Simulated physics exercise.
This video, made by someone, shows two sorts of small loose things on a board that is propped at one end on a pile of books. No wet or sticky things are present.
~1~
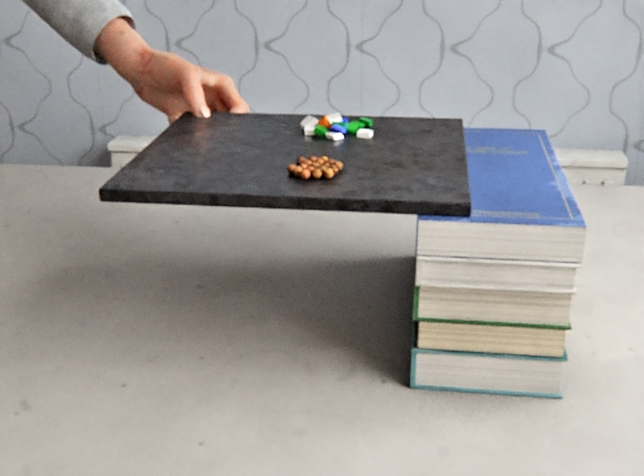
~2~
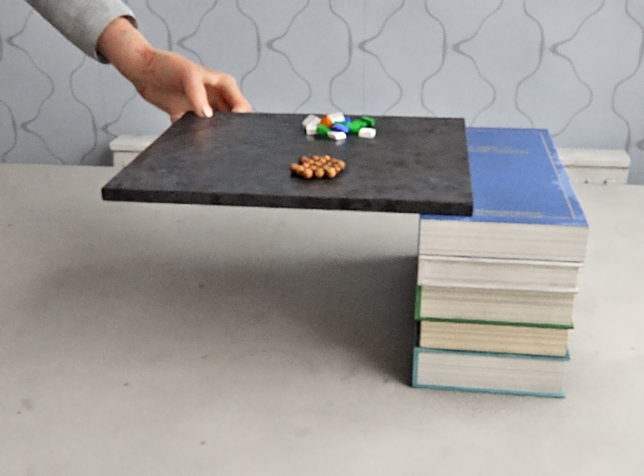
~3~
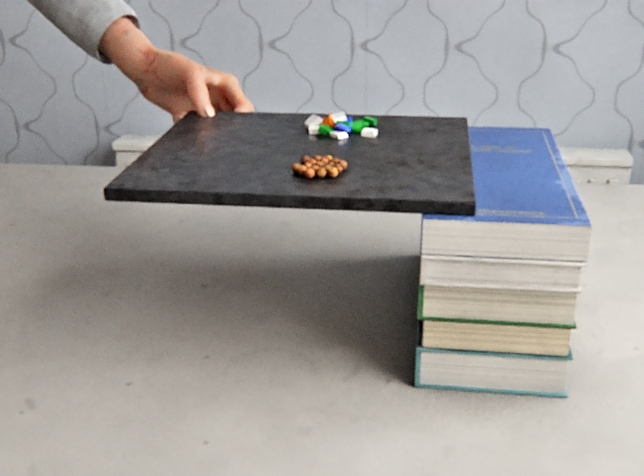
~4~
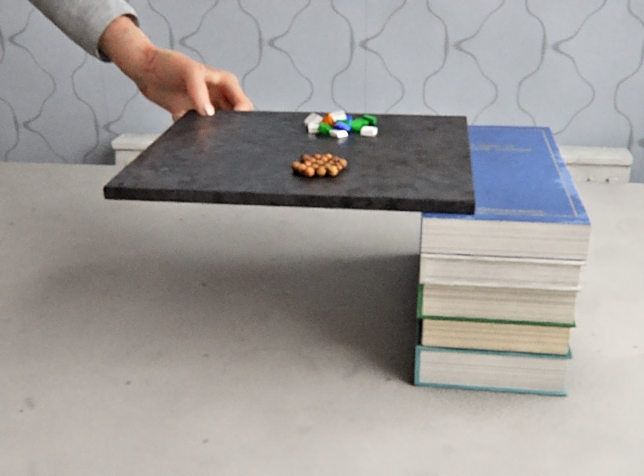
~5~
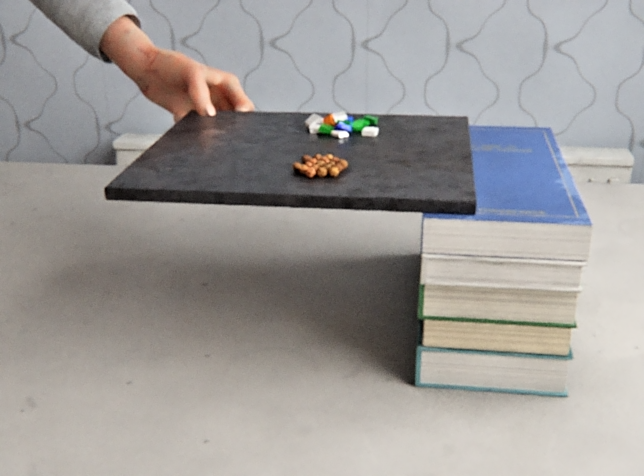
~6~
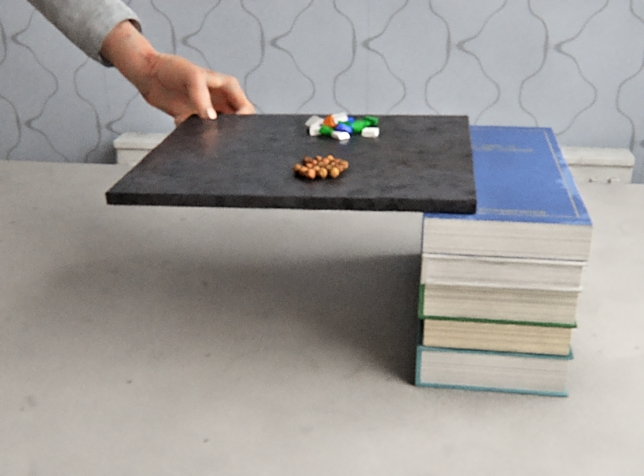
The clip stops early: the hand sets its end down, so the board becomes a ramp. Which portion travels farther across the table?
I'd pick the less distant portion; it goes farther.
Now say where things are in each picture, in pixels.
In the first frame, held end of the board near (114, 192), level; book pile near (490, 183), tall, over half the board's length; front portion near (315, 167), a few cereal balls; back portion near (339, 128), a few mosaic tiles.
In the second frame, held end of the board near (117, 191), level; back portion near (341, 128).
In the third frame, held end of the board near (119, 191), level; front portion near (319, 166).
In the fourth frame, held end of the board near (119, 190), level; back portion near (343, 126).
In the fifth frame, held end of the board near (120, 190), level; front portion near (320, 165).
In the sixth frame, held end of the board near (121, 195), down by 1°; book pile near (496, 181); front portion near (320, 167), not moving; back portion near (345, 128), not moving.
Then, 0.51 s on from there, board sloping at 16°; front portion the whole lot still on the board; back portion the whole lot still on the board.
Then, 1.05 s on from there, board sloping at 32°; front portion mostly less than half a board's length out; back portion the whole lot still on the board.
Then, 1.70 s on from there, board resting at 38°; front portion mostly up to a board's length out; back portion mostly at the foot of the board.
In the end, board resting at 38°; front portion mostly up to a board's length out; back portion mostly at the foot of the board; the front portion has gone farther.
